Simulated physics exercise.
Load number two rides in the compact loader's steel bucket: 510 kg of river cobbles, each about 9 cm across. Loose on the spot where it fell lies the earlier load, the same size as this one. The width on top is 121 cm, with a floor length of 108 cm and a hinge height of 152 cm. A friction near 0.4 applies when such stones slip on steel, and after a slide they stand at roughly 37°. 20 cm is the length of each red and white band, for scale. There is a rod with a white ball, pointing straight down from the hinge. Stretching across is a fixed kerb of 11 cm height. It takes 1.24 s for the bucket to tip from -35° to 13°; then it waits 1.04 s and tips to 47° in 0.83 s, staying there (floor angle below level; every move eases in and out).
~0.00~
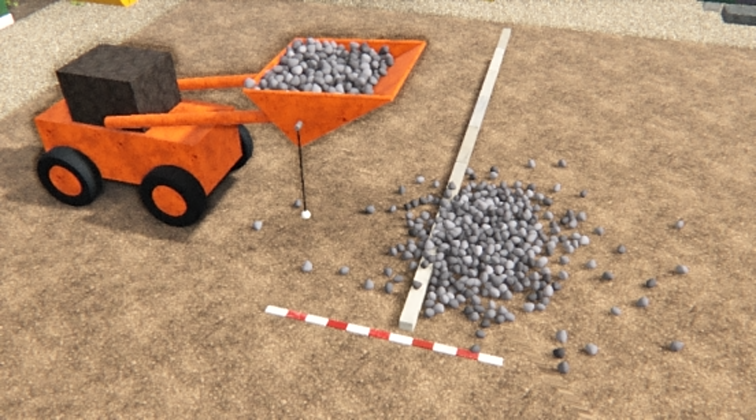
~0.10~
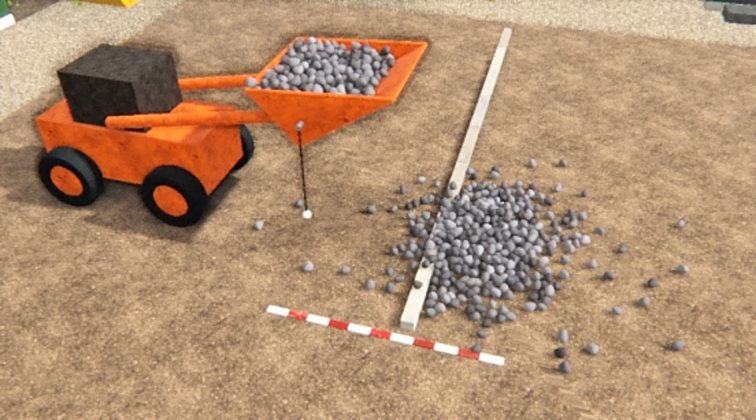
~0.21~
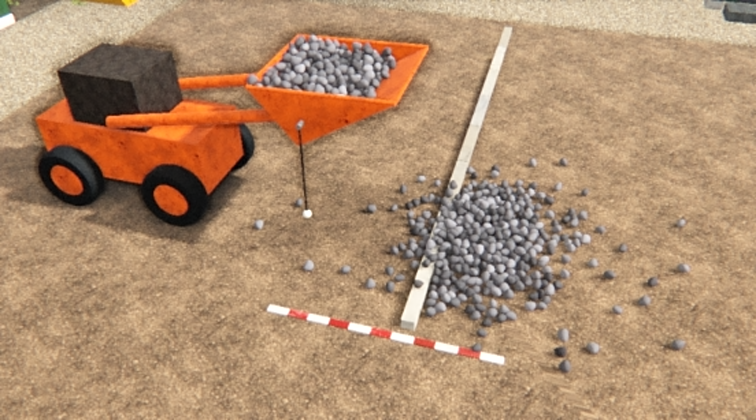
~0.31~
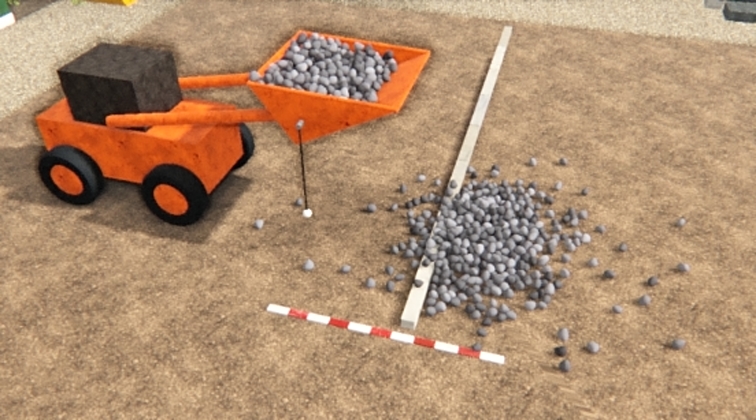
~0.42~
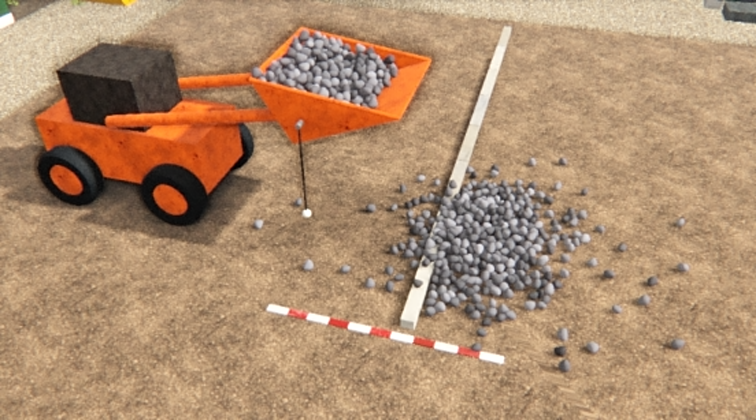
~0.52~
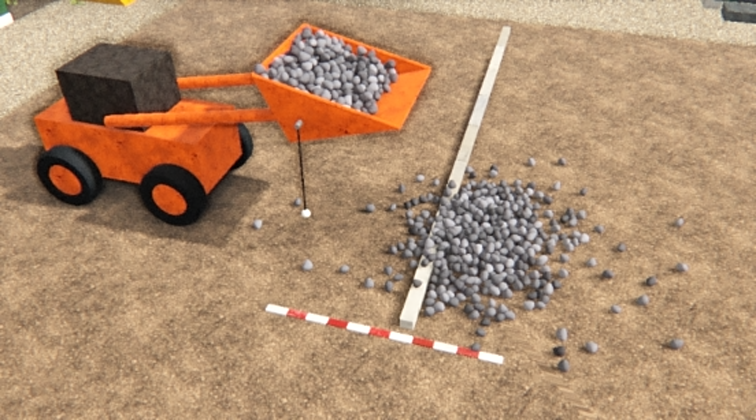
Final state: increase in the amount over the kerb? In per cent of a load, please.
About 18 %.
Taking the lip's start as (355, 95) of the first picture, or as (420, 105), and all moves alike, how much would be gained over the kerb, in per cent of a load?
0 % and 45 %.
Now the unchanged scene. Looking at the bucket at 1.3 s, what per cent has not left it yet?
Close to 100 per cent of the load.
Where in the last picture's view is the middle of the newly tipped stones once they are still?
The middle ends up near (412, 223).
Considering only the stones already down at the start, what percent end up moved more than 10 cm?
Around 5 in a hundred.
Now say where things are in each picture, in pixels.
The bucket is at -35°, its lip at (392, 99); the top of the load is at (324, 55). The earlier load is highest near (465, 220), 23 cm above ground level, 12 % on this side of the kerb, 88 % over the kerb, in the first picture.
The bucket is at -34°, its lip at (393, 100); the top of the load is at (313, 53); the stones move at 0.1 m/s on average, in the second picture.
Lip at (395, 104), floor tilted -31°, highest stones at (310, 49); the stones move at 0.2 m/s on average, in the third picture.
The bucket is at -27°, its lip at (397, 110); the top of the load is at (309, 48); the stones move at 0.2 m/s on average, in the fourth picture.
Lip at (399, 119), floor tilted -22°, highest stones at (309, 44); the stones move at 0.3 m/s on average, in the fifth picture.
The bucket is at -17°, its lip at (399, 128); the top of the load is at (309, 42); the stones move at 0.3 m/s on average, in the sixth picture.
After 0.9 s the floor is at 5°; in per cent of one load, 100 in the bucket, 12 on this side of the kerb, 88 over the kerb; the foremost stones are at (647, 279).
After 1.3 s the floor is at 13°; in per cent of one load, 99 in the bucket, 13 on this side of the kerb, 88 over the kerb; the foremost stones are at (647, 279).
After 3.6 s the floor is at 47°; in per cent of one load, 0 in the bucket, 94 on this side of the kerb, 106 over the kerb; the foremost stones are at (647, 279).
After 6.3 s the floor is at 47°; in per cent of one load, 0 in the bucket, 94 on this side of the kerb, 106 over the kerb; the foremost stones are at (647, 279). Net gain over the kerb, 18.
